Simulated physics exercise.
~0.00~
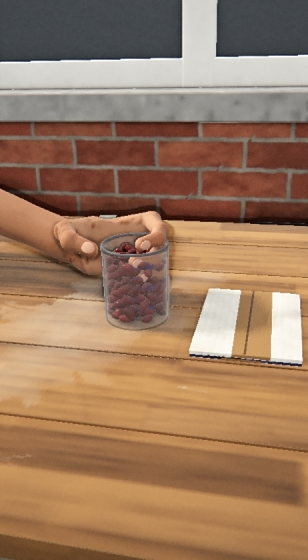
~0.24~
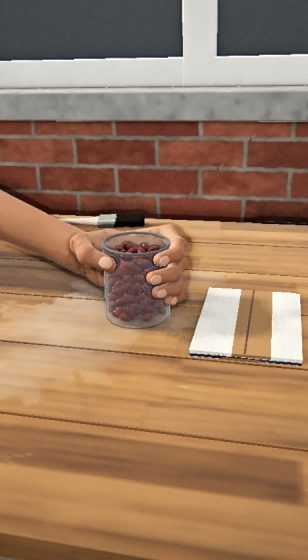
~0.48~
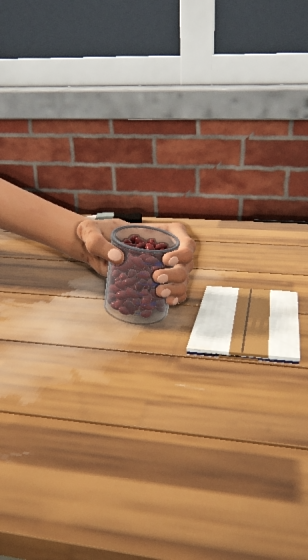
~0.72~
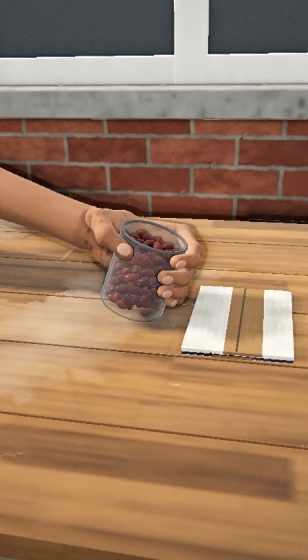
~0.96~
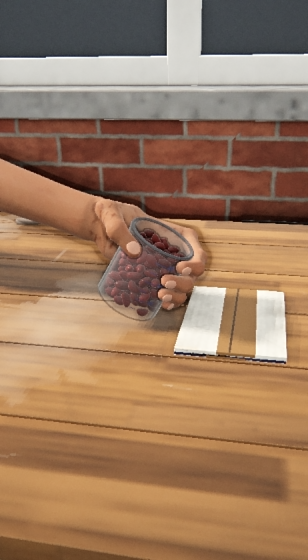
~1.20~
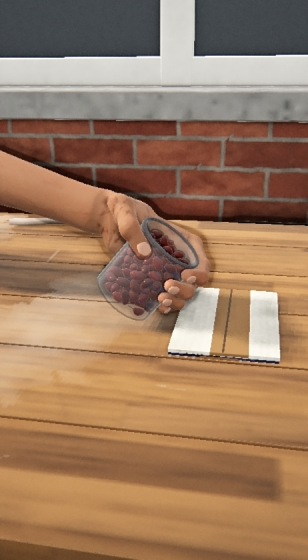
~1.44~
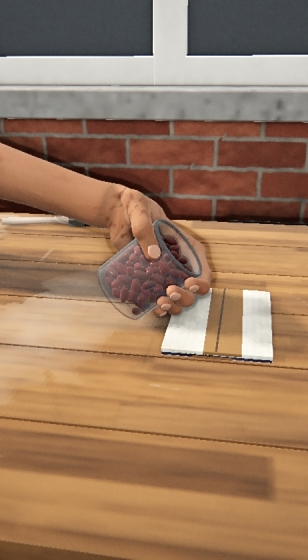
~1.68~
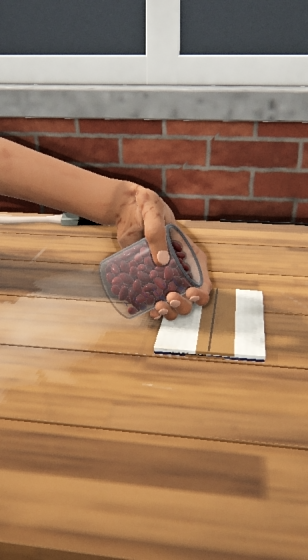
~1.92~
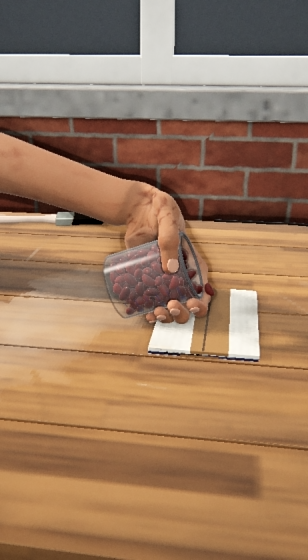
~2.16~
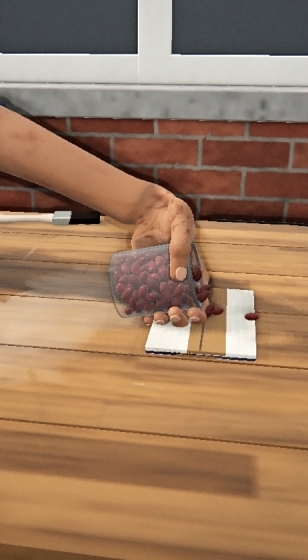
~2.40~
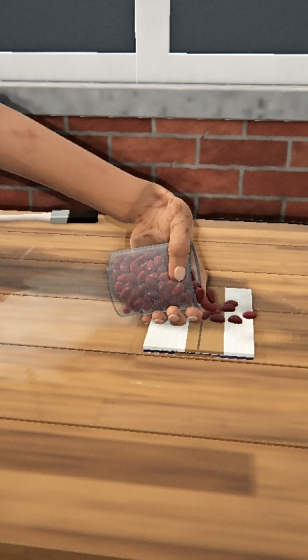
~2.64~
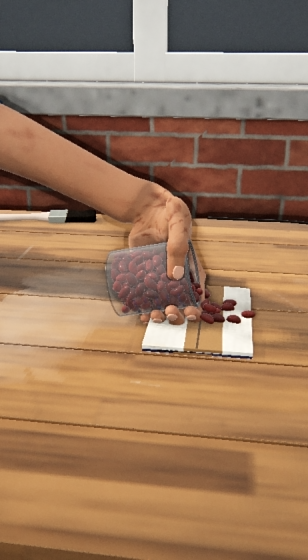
In the video, a hand holds an open clear beaker of dark red kidney beans on a wooden table and gradually tips it right toward a low white-and-brown box. Near the end, it lies nearly sideways at the box, and a few beans spill onto the top.
